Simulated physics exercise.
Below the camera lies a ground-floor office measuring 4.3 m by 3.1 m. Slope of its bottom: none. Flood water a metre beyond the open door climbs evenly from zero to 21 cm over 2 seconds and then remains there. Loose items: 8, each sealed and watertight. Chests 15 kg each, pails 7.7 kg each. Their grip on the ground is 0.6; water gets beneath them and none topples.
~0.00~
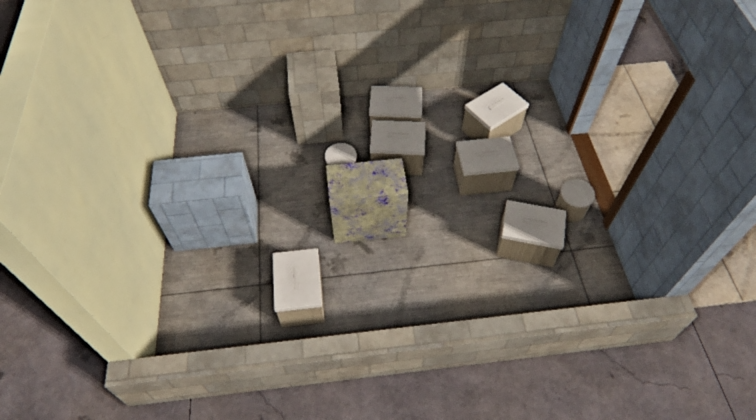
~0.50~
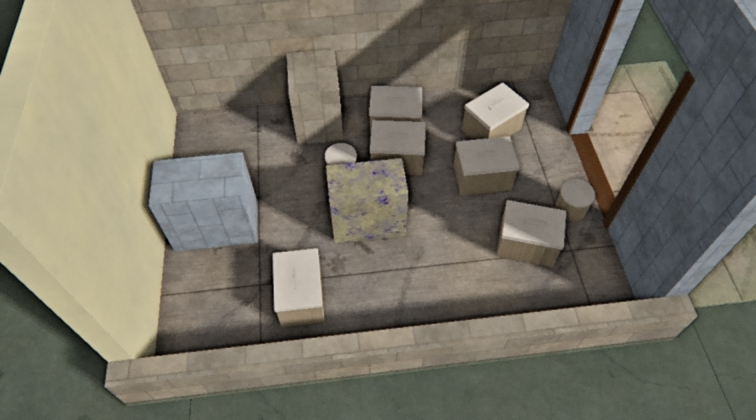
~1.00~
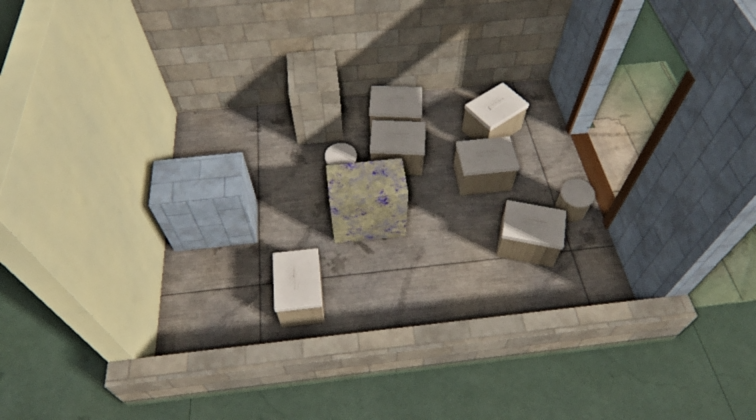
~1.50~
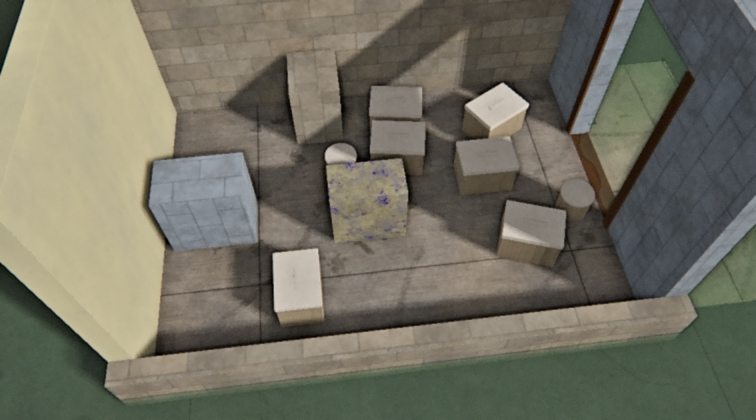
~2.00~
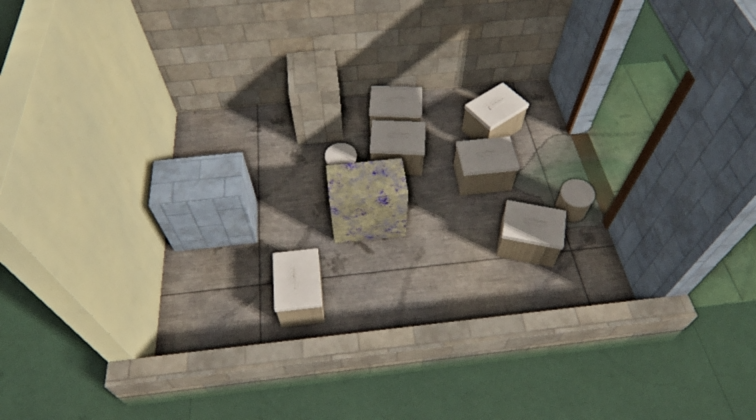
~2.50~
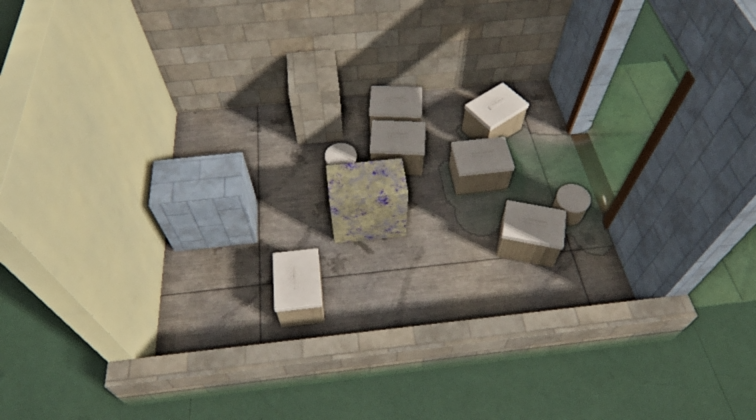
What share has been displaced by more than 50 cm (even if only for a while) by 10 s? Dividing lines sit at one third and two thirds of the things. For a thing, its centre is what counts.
My call: Two thirds or more of them.
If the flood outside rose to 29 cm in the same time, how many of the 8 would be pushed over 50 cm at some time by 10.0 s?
Then 7 of them.
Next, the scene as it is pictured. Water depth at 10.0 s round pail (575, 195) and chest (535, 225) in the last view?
Close to 13 and 7 centimetres.
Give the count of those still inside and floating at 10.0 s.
Total: 7.
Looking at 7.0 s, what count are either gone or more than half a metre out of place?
I count 7 of them.
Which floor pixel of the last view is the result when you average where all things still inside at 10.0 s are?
It works out to somewhere near (345, 193) on the floor.
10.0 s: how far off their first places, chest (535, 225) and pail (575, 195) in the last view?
The first is 60 cm from its start, the second 350 cm.
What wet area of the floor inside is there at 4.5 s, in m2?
My estimate is roughly 8.5 m2.
After 3.5 s 1 of 8 are over 50 cm from their spots; 0 afloat.
After 4.5 s 3 of 8 are over 50 cm from their spots; 2 afloat.
After 7.0 s 7 of 8 are over 50 cm from their spots; 4 afloat.
After 10.0 s 7 of 8 are over 50 cm from their spots, and 8 have been at some point; 7 afloat.
